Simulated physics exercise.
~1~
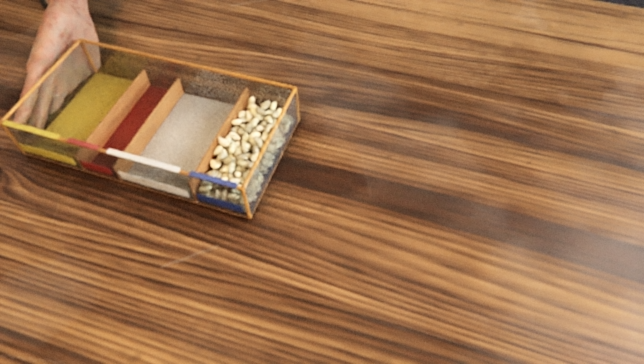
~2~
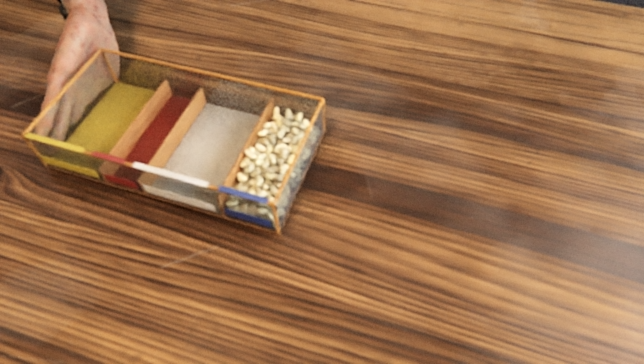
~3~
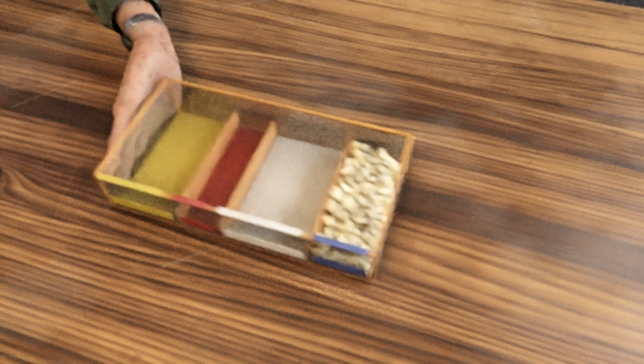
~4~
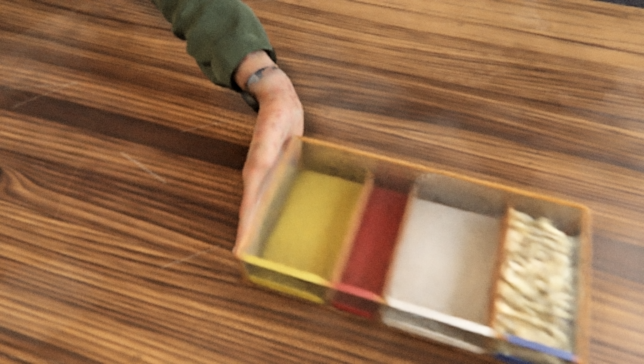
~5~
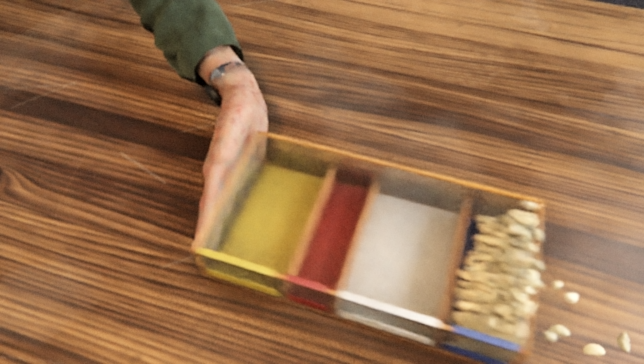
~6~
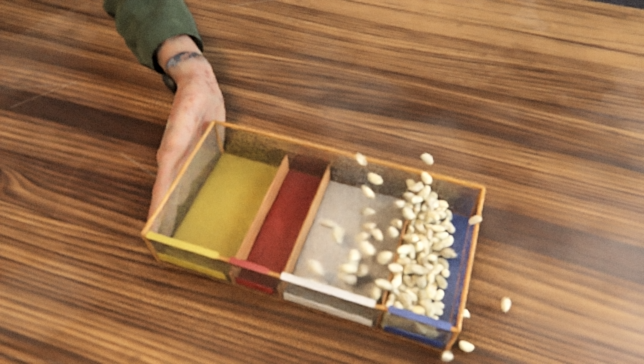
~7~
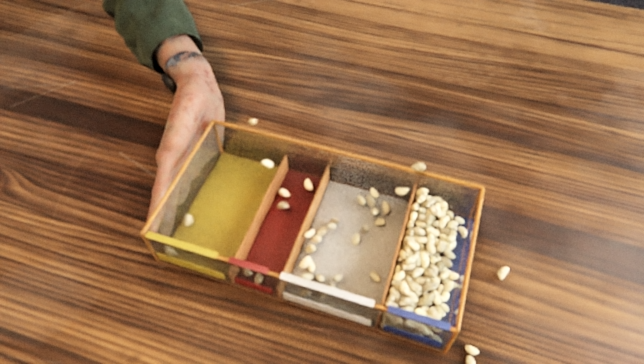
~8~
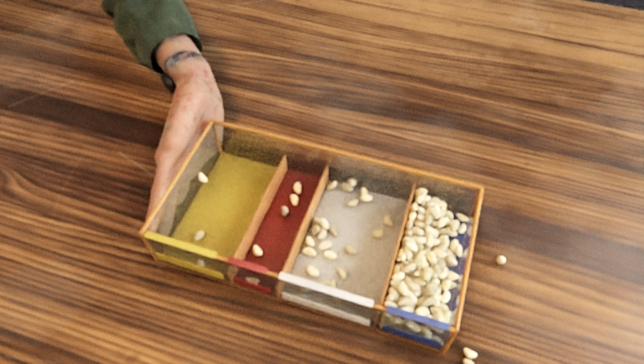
The clip shows a hand sliding a drawer tray with yellow, red, white and blue compartments rightward and down a wooden table, then back left, scattering white beans from the blue compartment; most remain there, while others rest in the other compartments and on the table.
